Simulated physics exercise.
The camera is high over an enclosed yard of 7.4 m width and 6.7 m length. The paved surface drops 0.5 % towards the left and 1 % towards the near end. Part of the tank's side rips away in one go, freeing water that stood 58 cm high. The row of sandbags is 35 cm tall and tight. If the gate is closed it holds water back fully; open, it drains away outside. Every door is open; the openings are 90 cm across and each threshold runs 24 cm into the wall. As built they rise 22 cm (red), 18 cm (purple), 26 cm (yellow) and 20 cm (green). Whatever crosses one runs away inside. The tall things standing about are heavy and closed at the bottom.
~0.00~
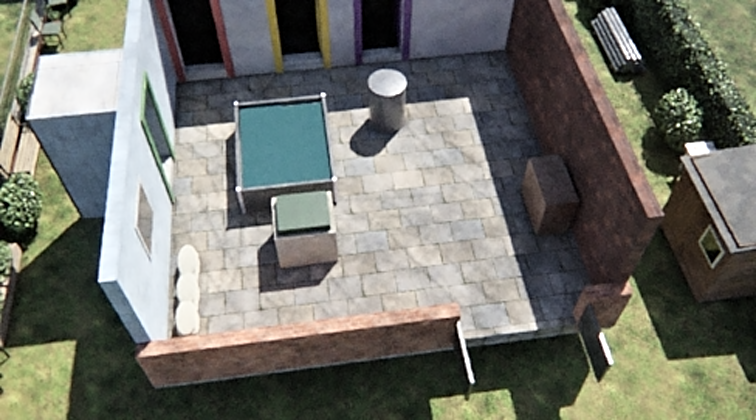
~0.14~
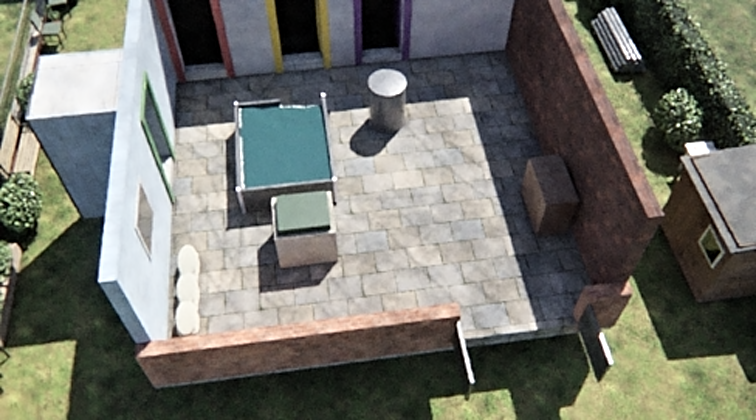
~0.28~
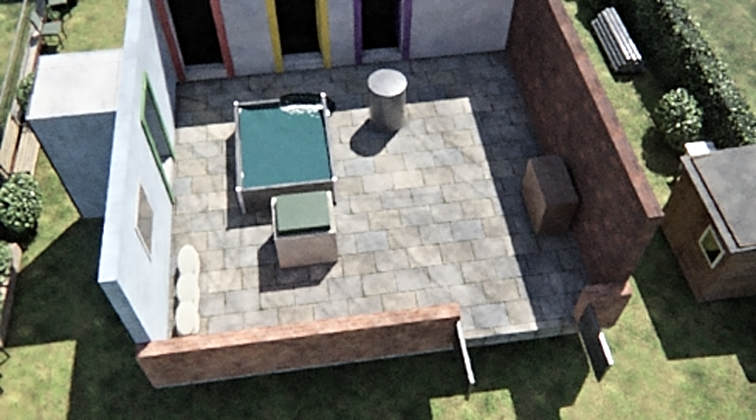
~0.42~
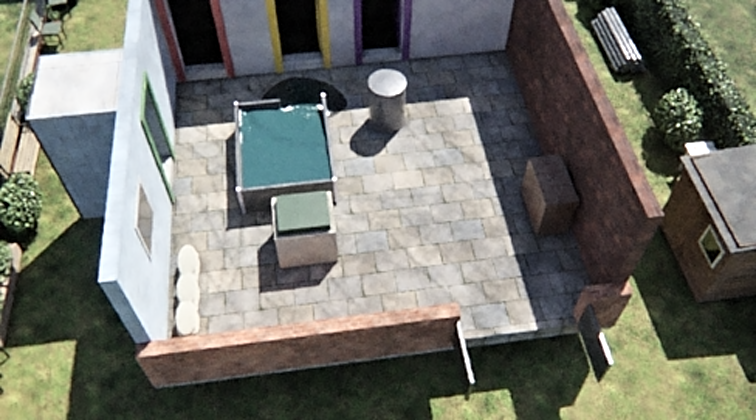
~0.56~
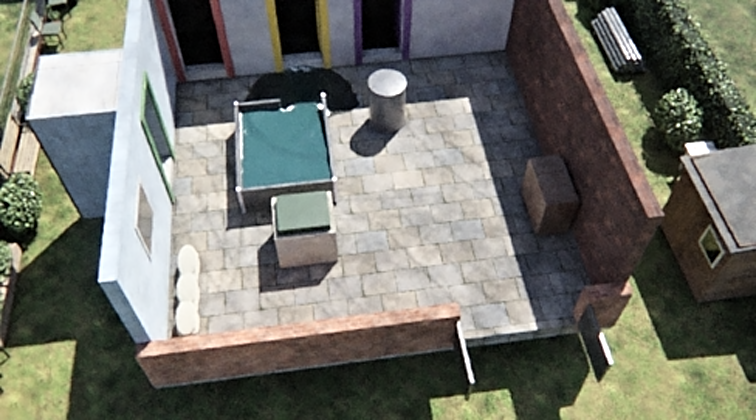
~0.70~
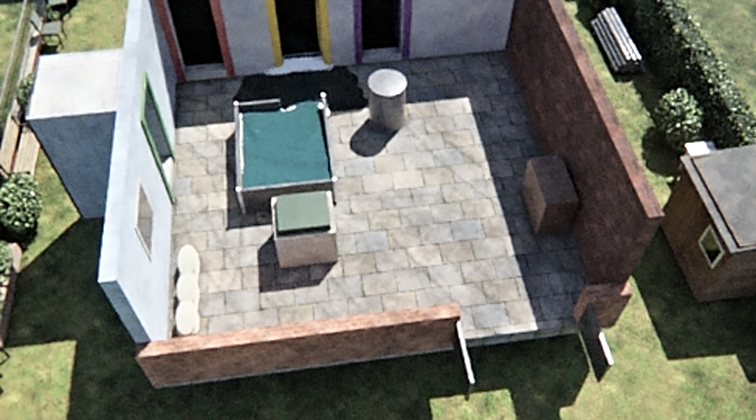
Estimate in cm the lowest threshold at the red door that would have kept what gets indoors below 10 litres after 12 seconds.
Close to 10.5 cm is just enough.
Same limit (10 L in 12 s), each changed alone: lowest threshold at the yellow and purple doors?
Roughly 29 cm at yellow and 9.0 cm at purple.
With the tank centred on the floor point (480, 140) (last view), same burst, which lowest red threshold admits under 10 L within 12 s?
About 9.0 cm.
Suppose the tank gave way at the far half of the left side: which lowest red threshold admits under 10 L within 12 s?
About 30 cm.
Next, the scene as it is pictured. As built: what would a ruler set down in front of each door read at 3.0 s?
Depths in cm: Red 7, purple 11, yellow 24, green 4.
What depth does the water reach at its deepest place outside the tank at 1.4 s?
Up to some 34 cm.
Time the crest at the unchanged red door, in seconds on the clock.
At about 3.6 s.
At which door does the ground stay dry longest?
Last comes the green one.
After 1.4 s water covers 10 % of the floor, deepest (34 cm) near (300, 71); 6 cm at the red door, 0 litres in over its 22 cm threshold.
After 3.0 s water covers 30 % of the floor, deepest (24 cm) near (300, 76); 7 cm at the red door, 0 litres in over its 22 cm threshold.
After 12.0 s water covers 90 % of the floor, deepest (10 cm) near (244, 354); 4 cm at the red door, 0 litres in over its 22 cm threshold.
At the red door as built, the water arrived by 1.2 s and peaked near 10 cm at 3.6 s.
Run again over the same 12 s with other heights there, 15 litres in over 9 cm, 6 litres over 12 cm. The limit of 10 litres is kept from about 10.5 cm up.
